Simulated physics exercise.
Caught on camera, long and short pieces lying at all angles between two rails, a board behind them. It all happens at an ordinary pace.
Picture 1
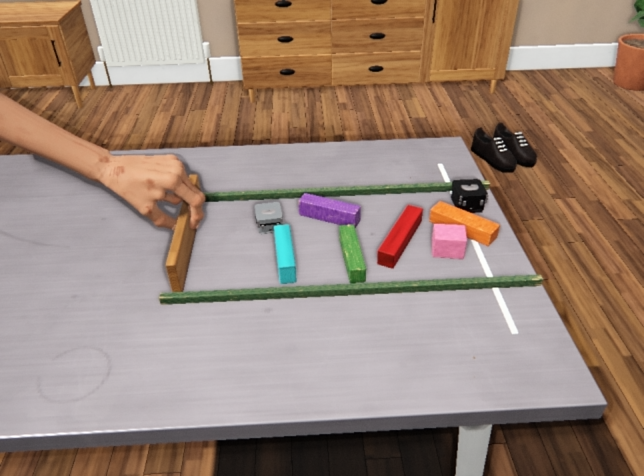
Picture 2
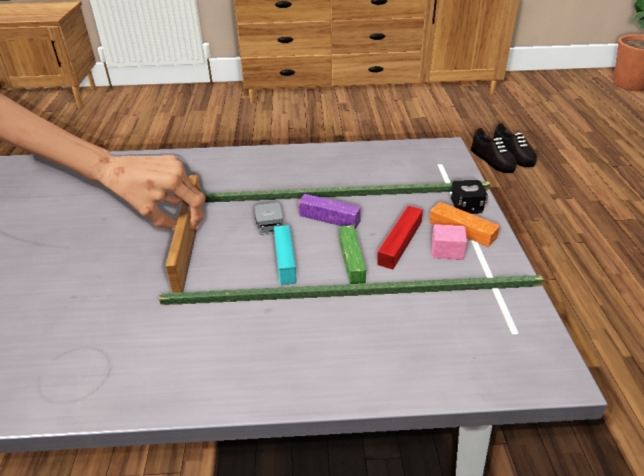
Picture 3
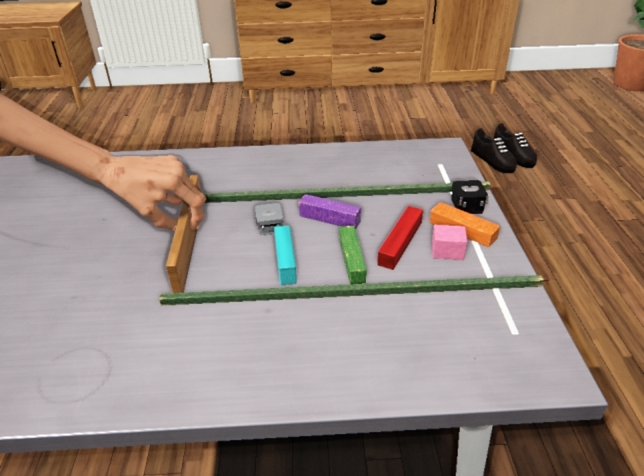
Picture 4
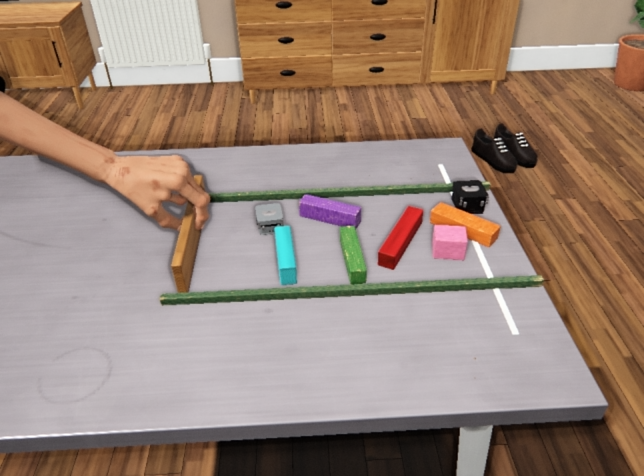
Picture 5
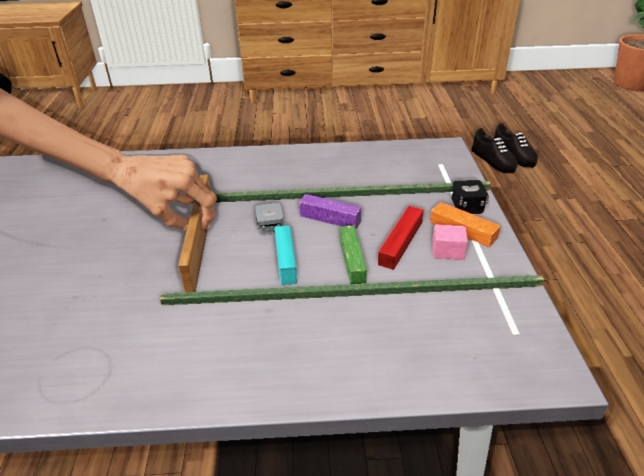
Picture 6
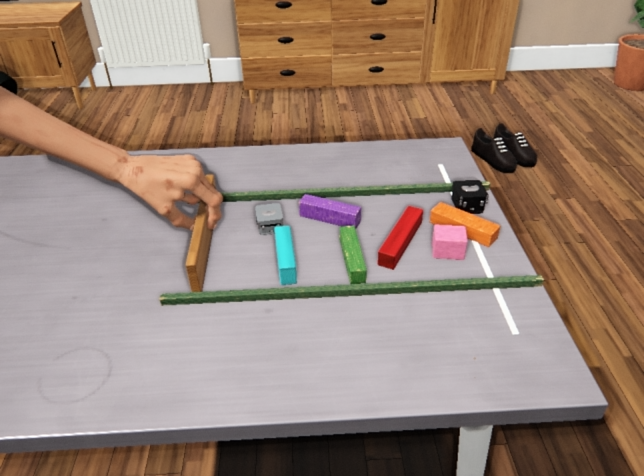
On a grey tabletop, a hand slides a wooden board slightly right between green rails, the coloured blocks ahead lying still.
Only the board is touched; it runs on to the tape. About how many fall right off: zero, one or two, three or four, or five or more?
The number that fall off is three or four.
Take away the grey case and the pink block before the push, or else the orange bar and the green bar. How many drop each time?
1 in the first case, 2 in the second.
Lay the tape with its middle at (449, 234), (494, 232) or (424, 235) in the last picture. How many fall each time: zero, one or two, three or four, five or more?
In that order: Just one or two; at least five; none at all.
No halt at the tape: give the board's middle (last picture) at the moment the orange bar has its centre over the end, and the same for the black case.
Its middle is around (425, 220) and around (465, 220).
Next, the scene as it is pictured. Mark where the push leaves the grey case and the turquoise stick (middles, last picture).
The grey case stops around (478, 213); the turquoise stick around (489, 245).
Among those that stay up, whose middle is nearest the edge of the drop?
Foremost is the purple bar.
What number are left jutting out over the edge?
It comes to 1.
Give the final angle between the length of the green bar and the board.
Some 0 degrees.
Soon after, none off yet; black case at rest near (469, 197); orange bar at rest near (464, 224); pink block at rest near (449, 242).
After that, none off yet; black case moving near (473, 196); orange bar displaced a little near (487, 227); pink block displaced a little near (467, 243).
In the end, the number that fall off is three or four; gone, red stick, pink block, orange bar and black case.
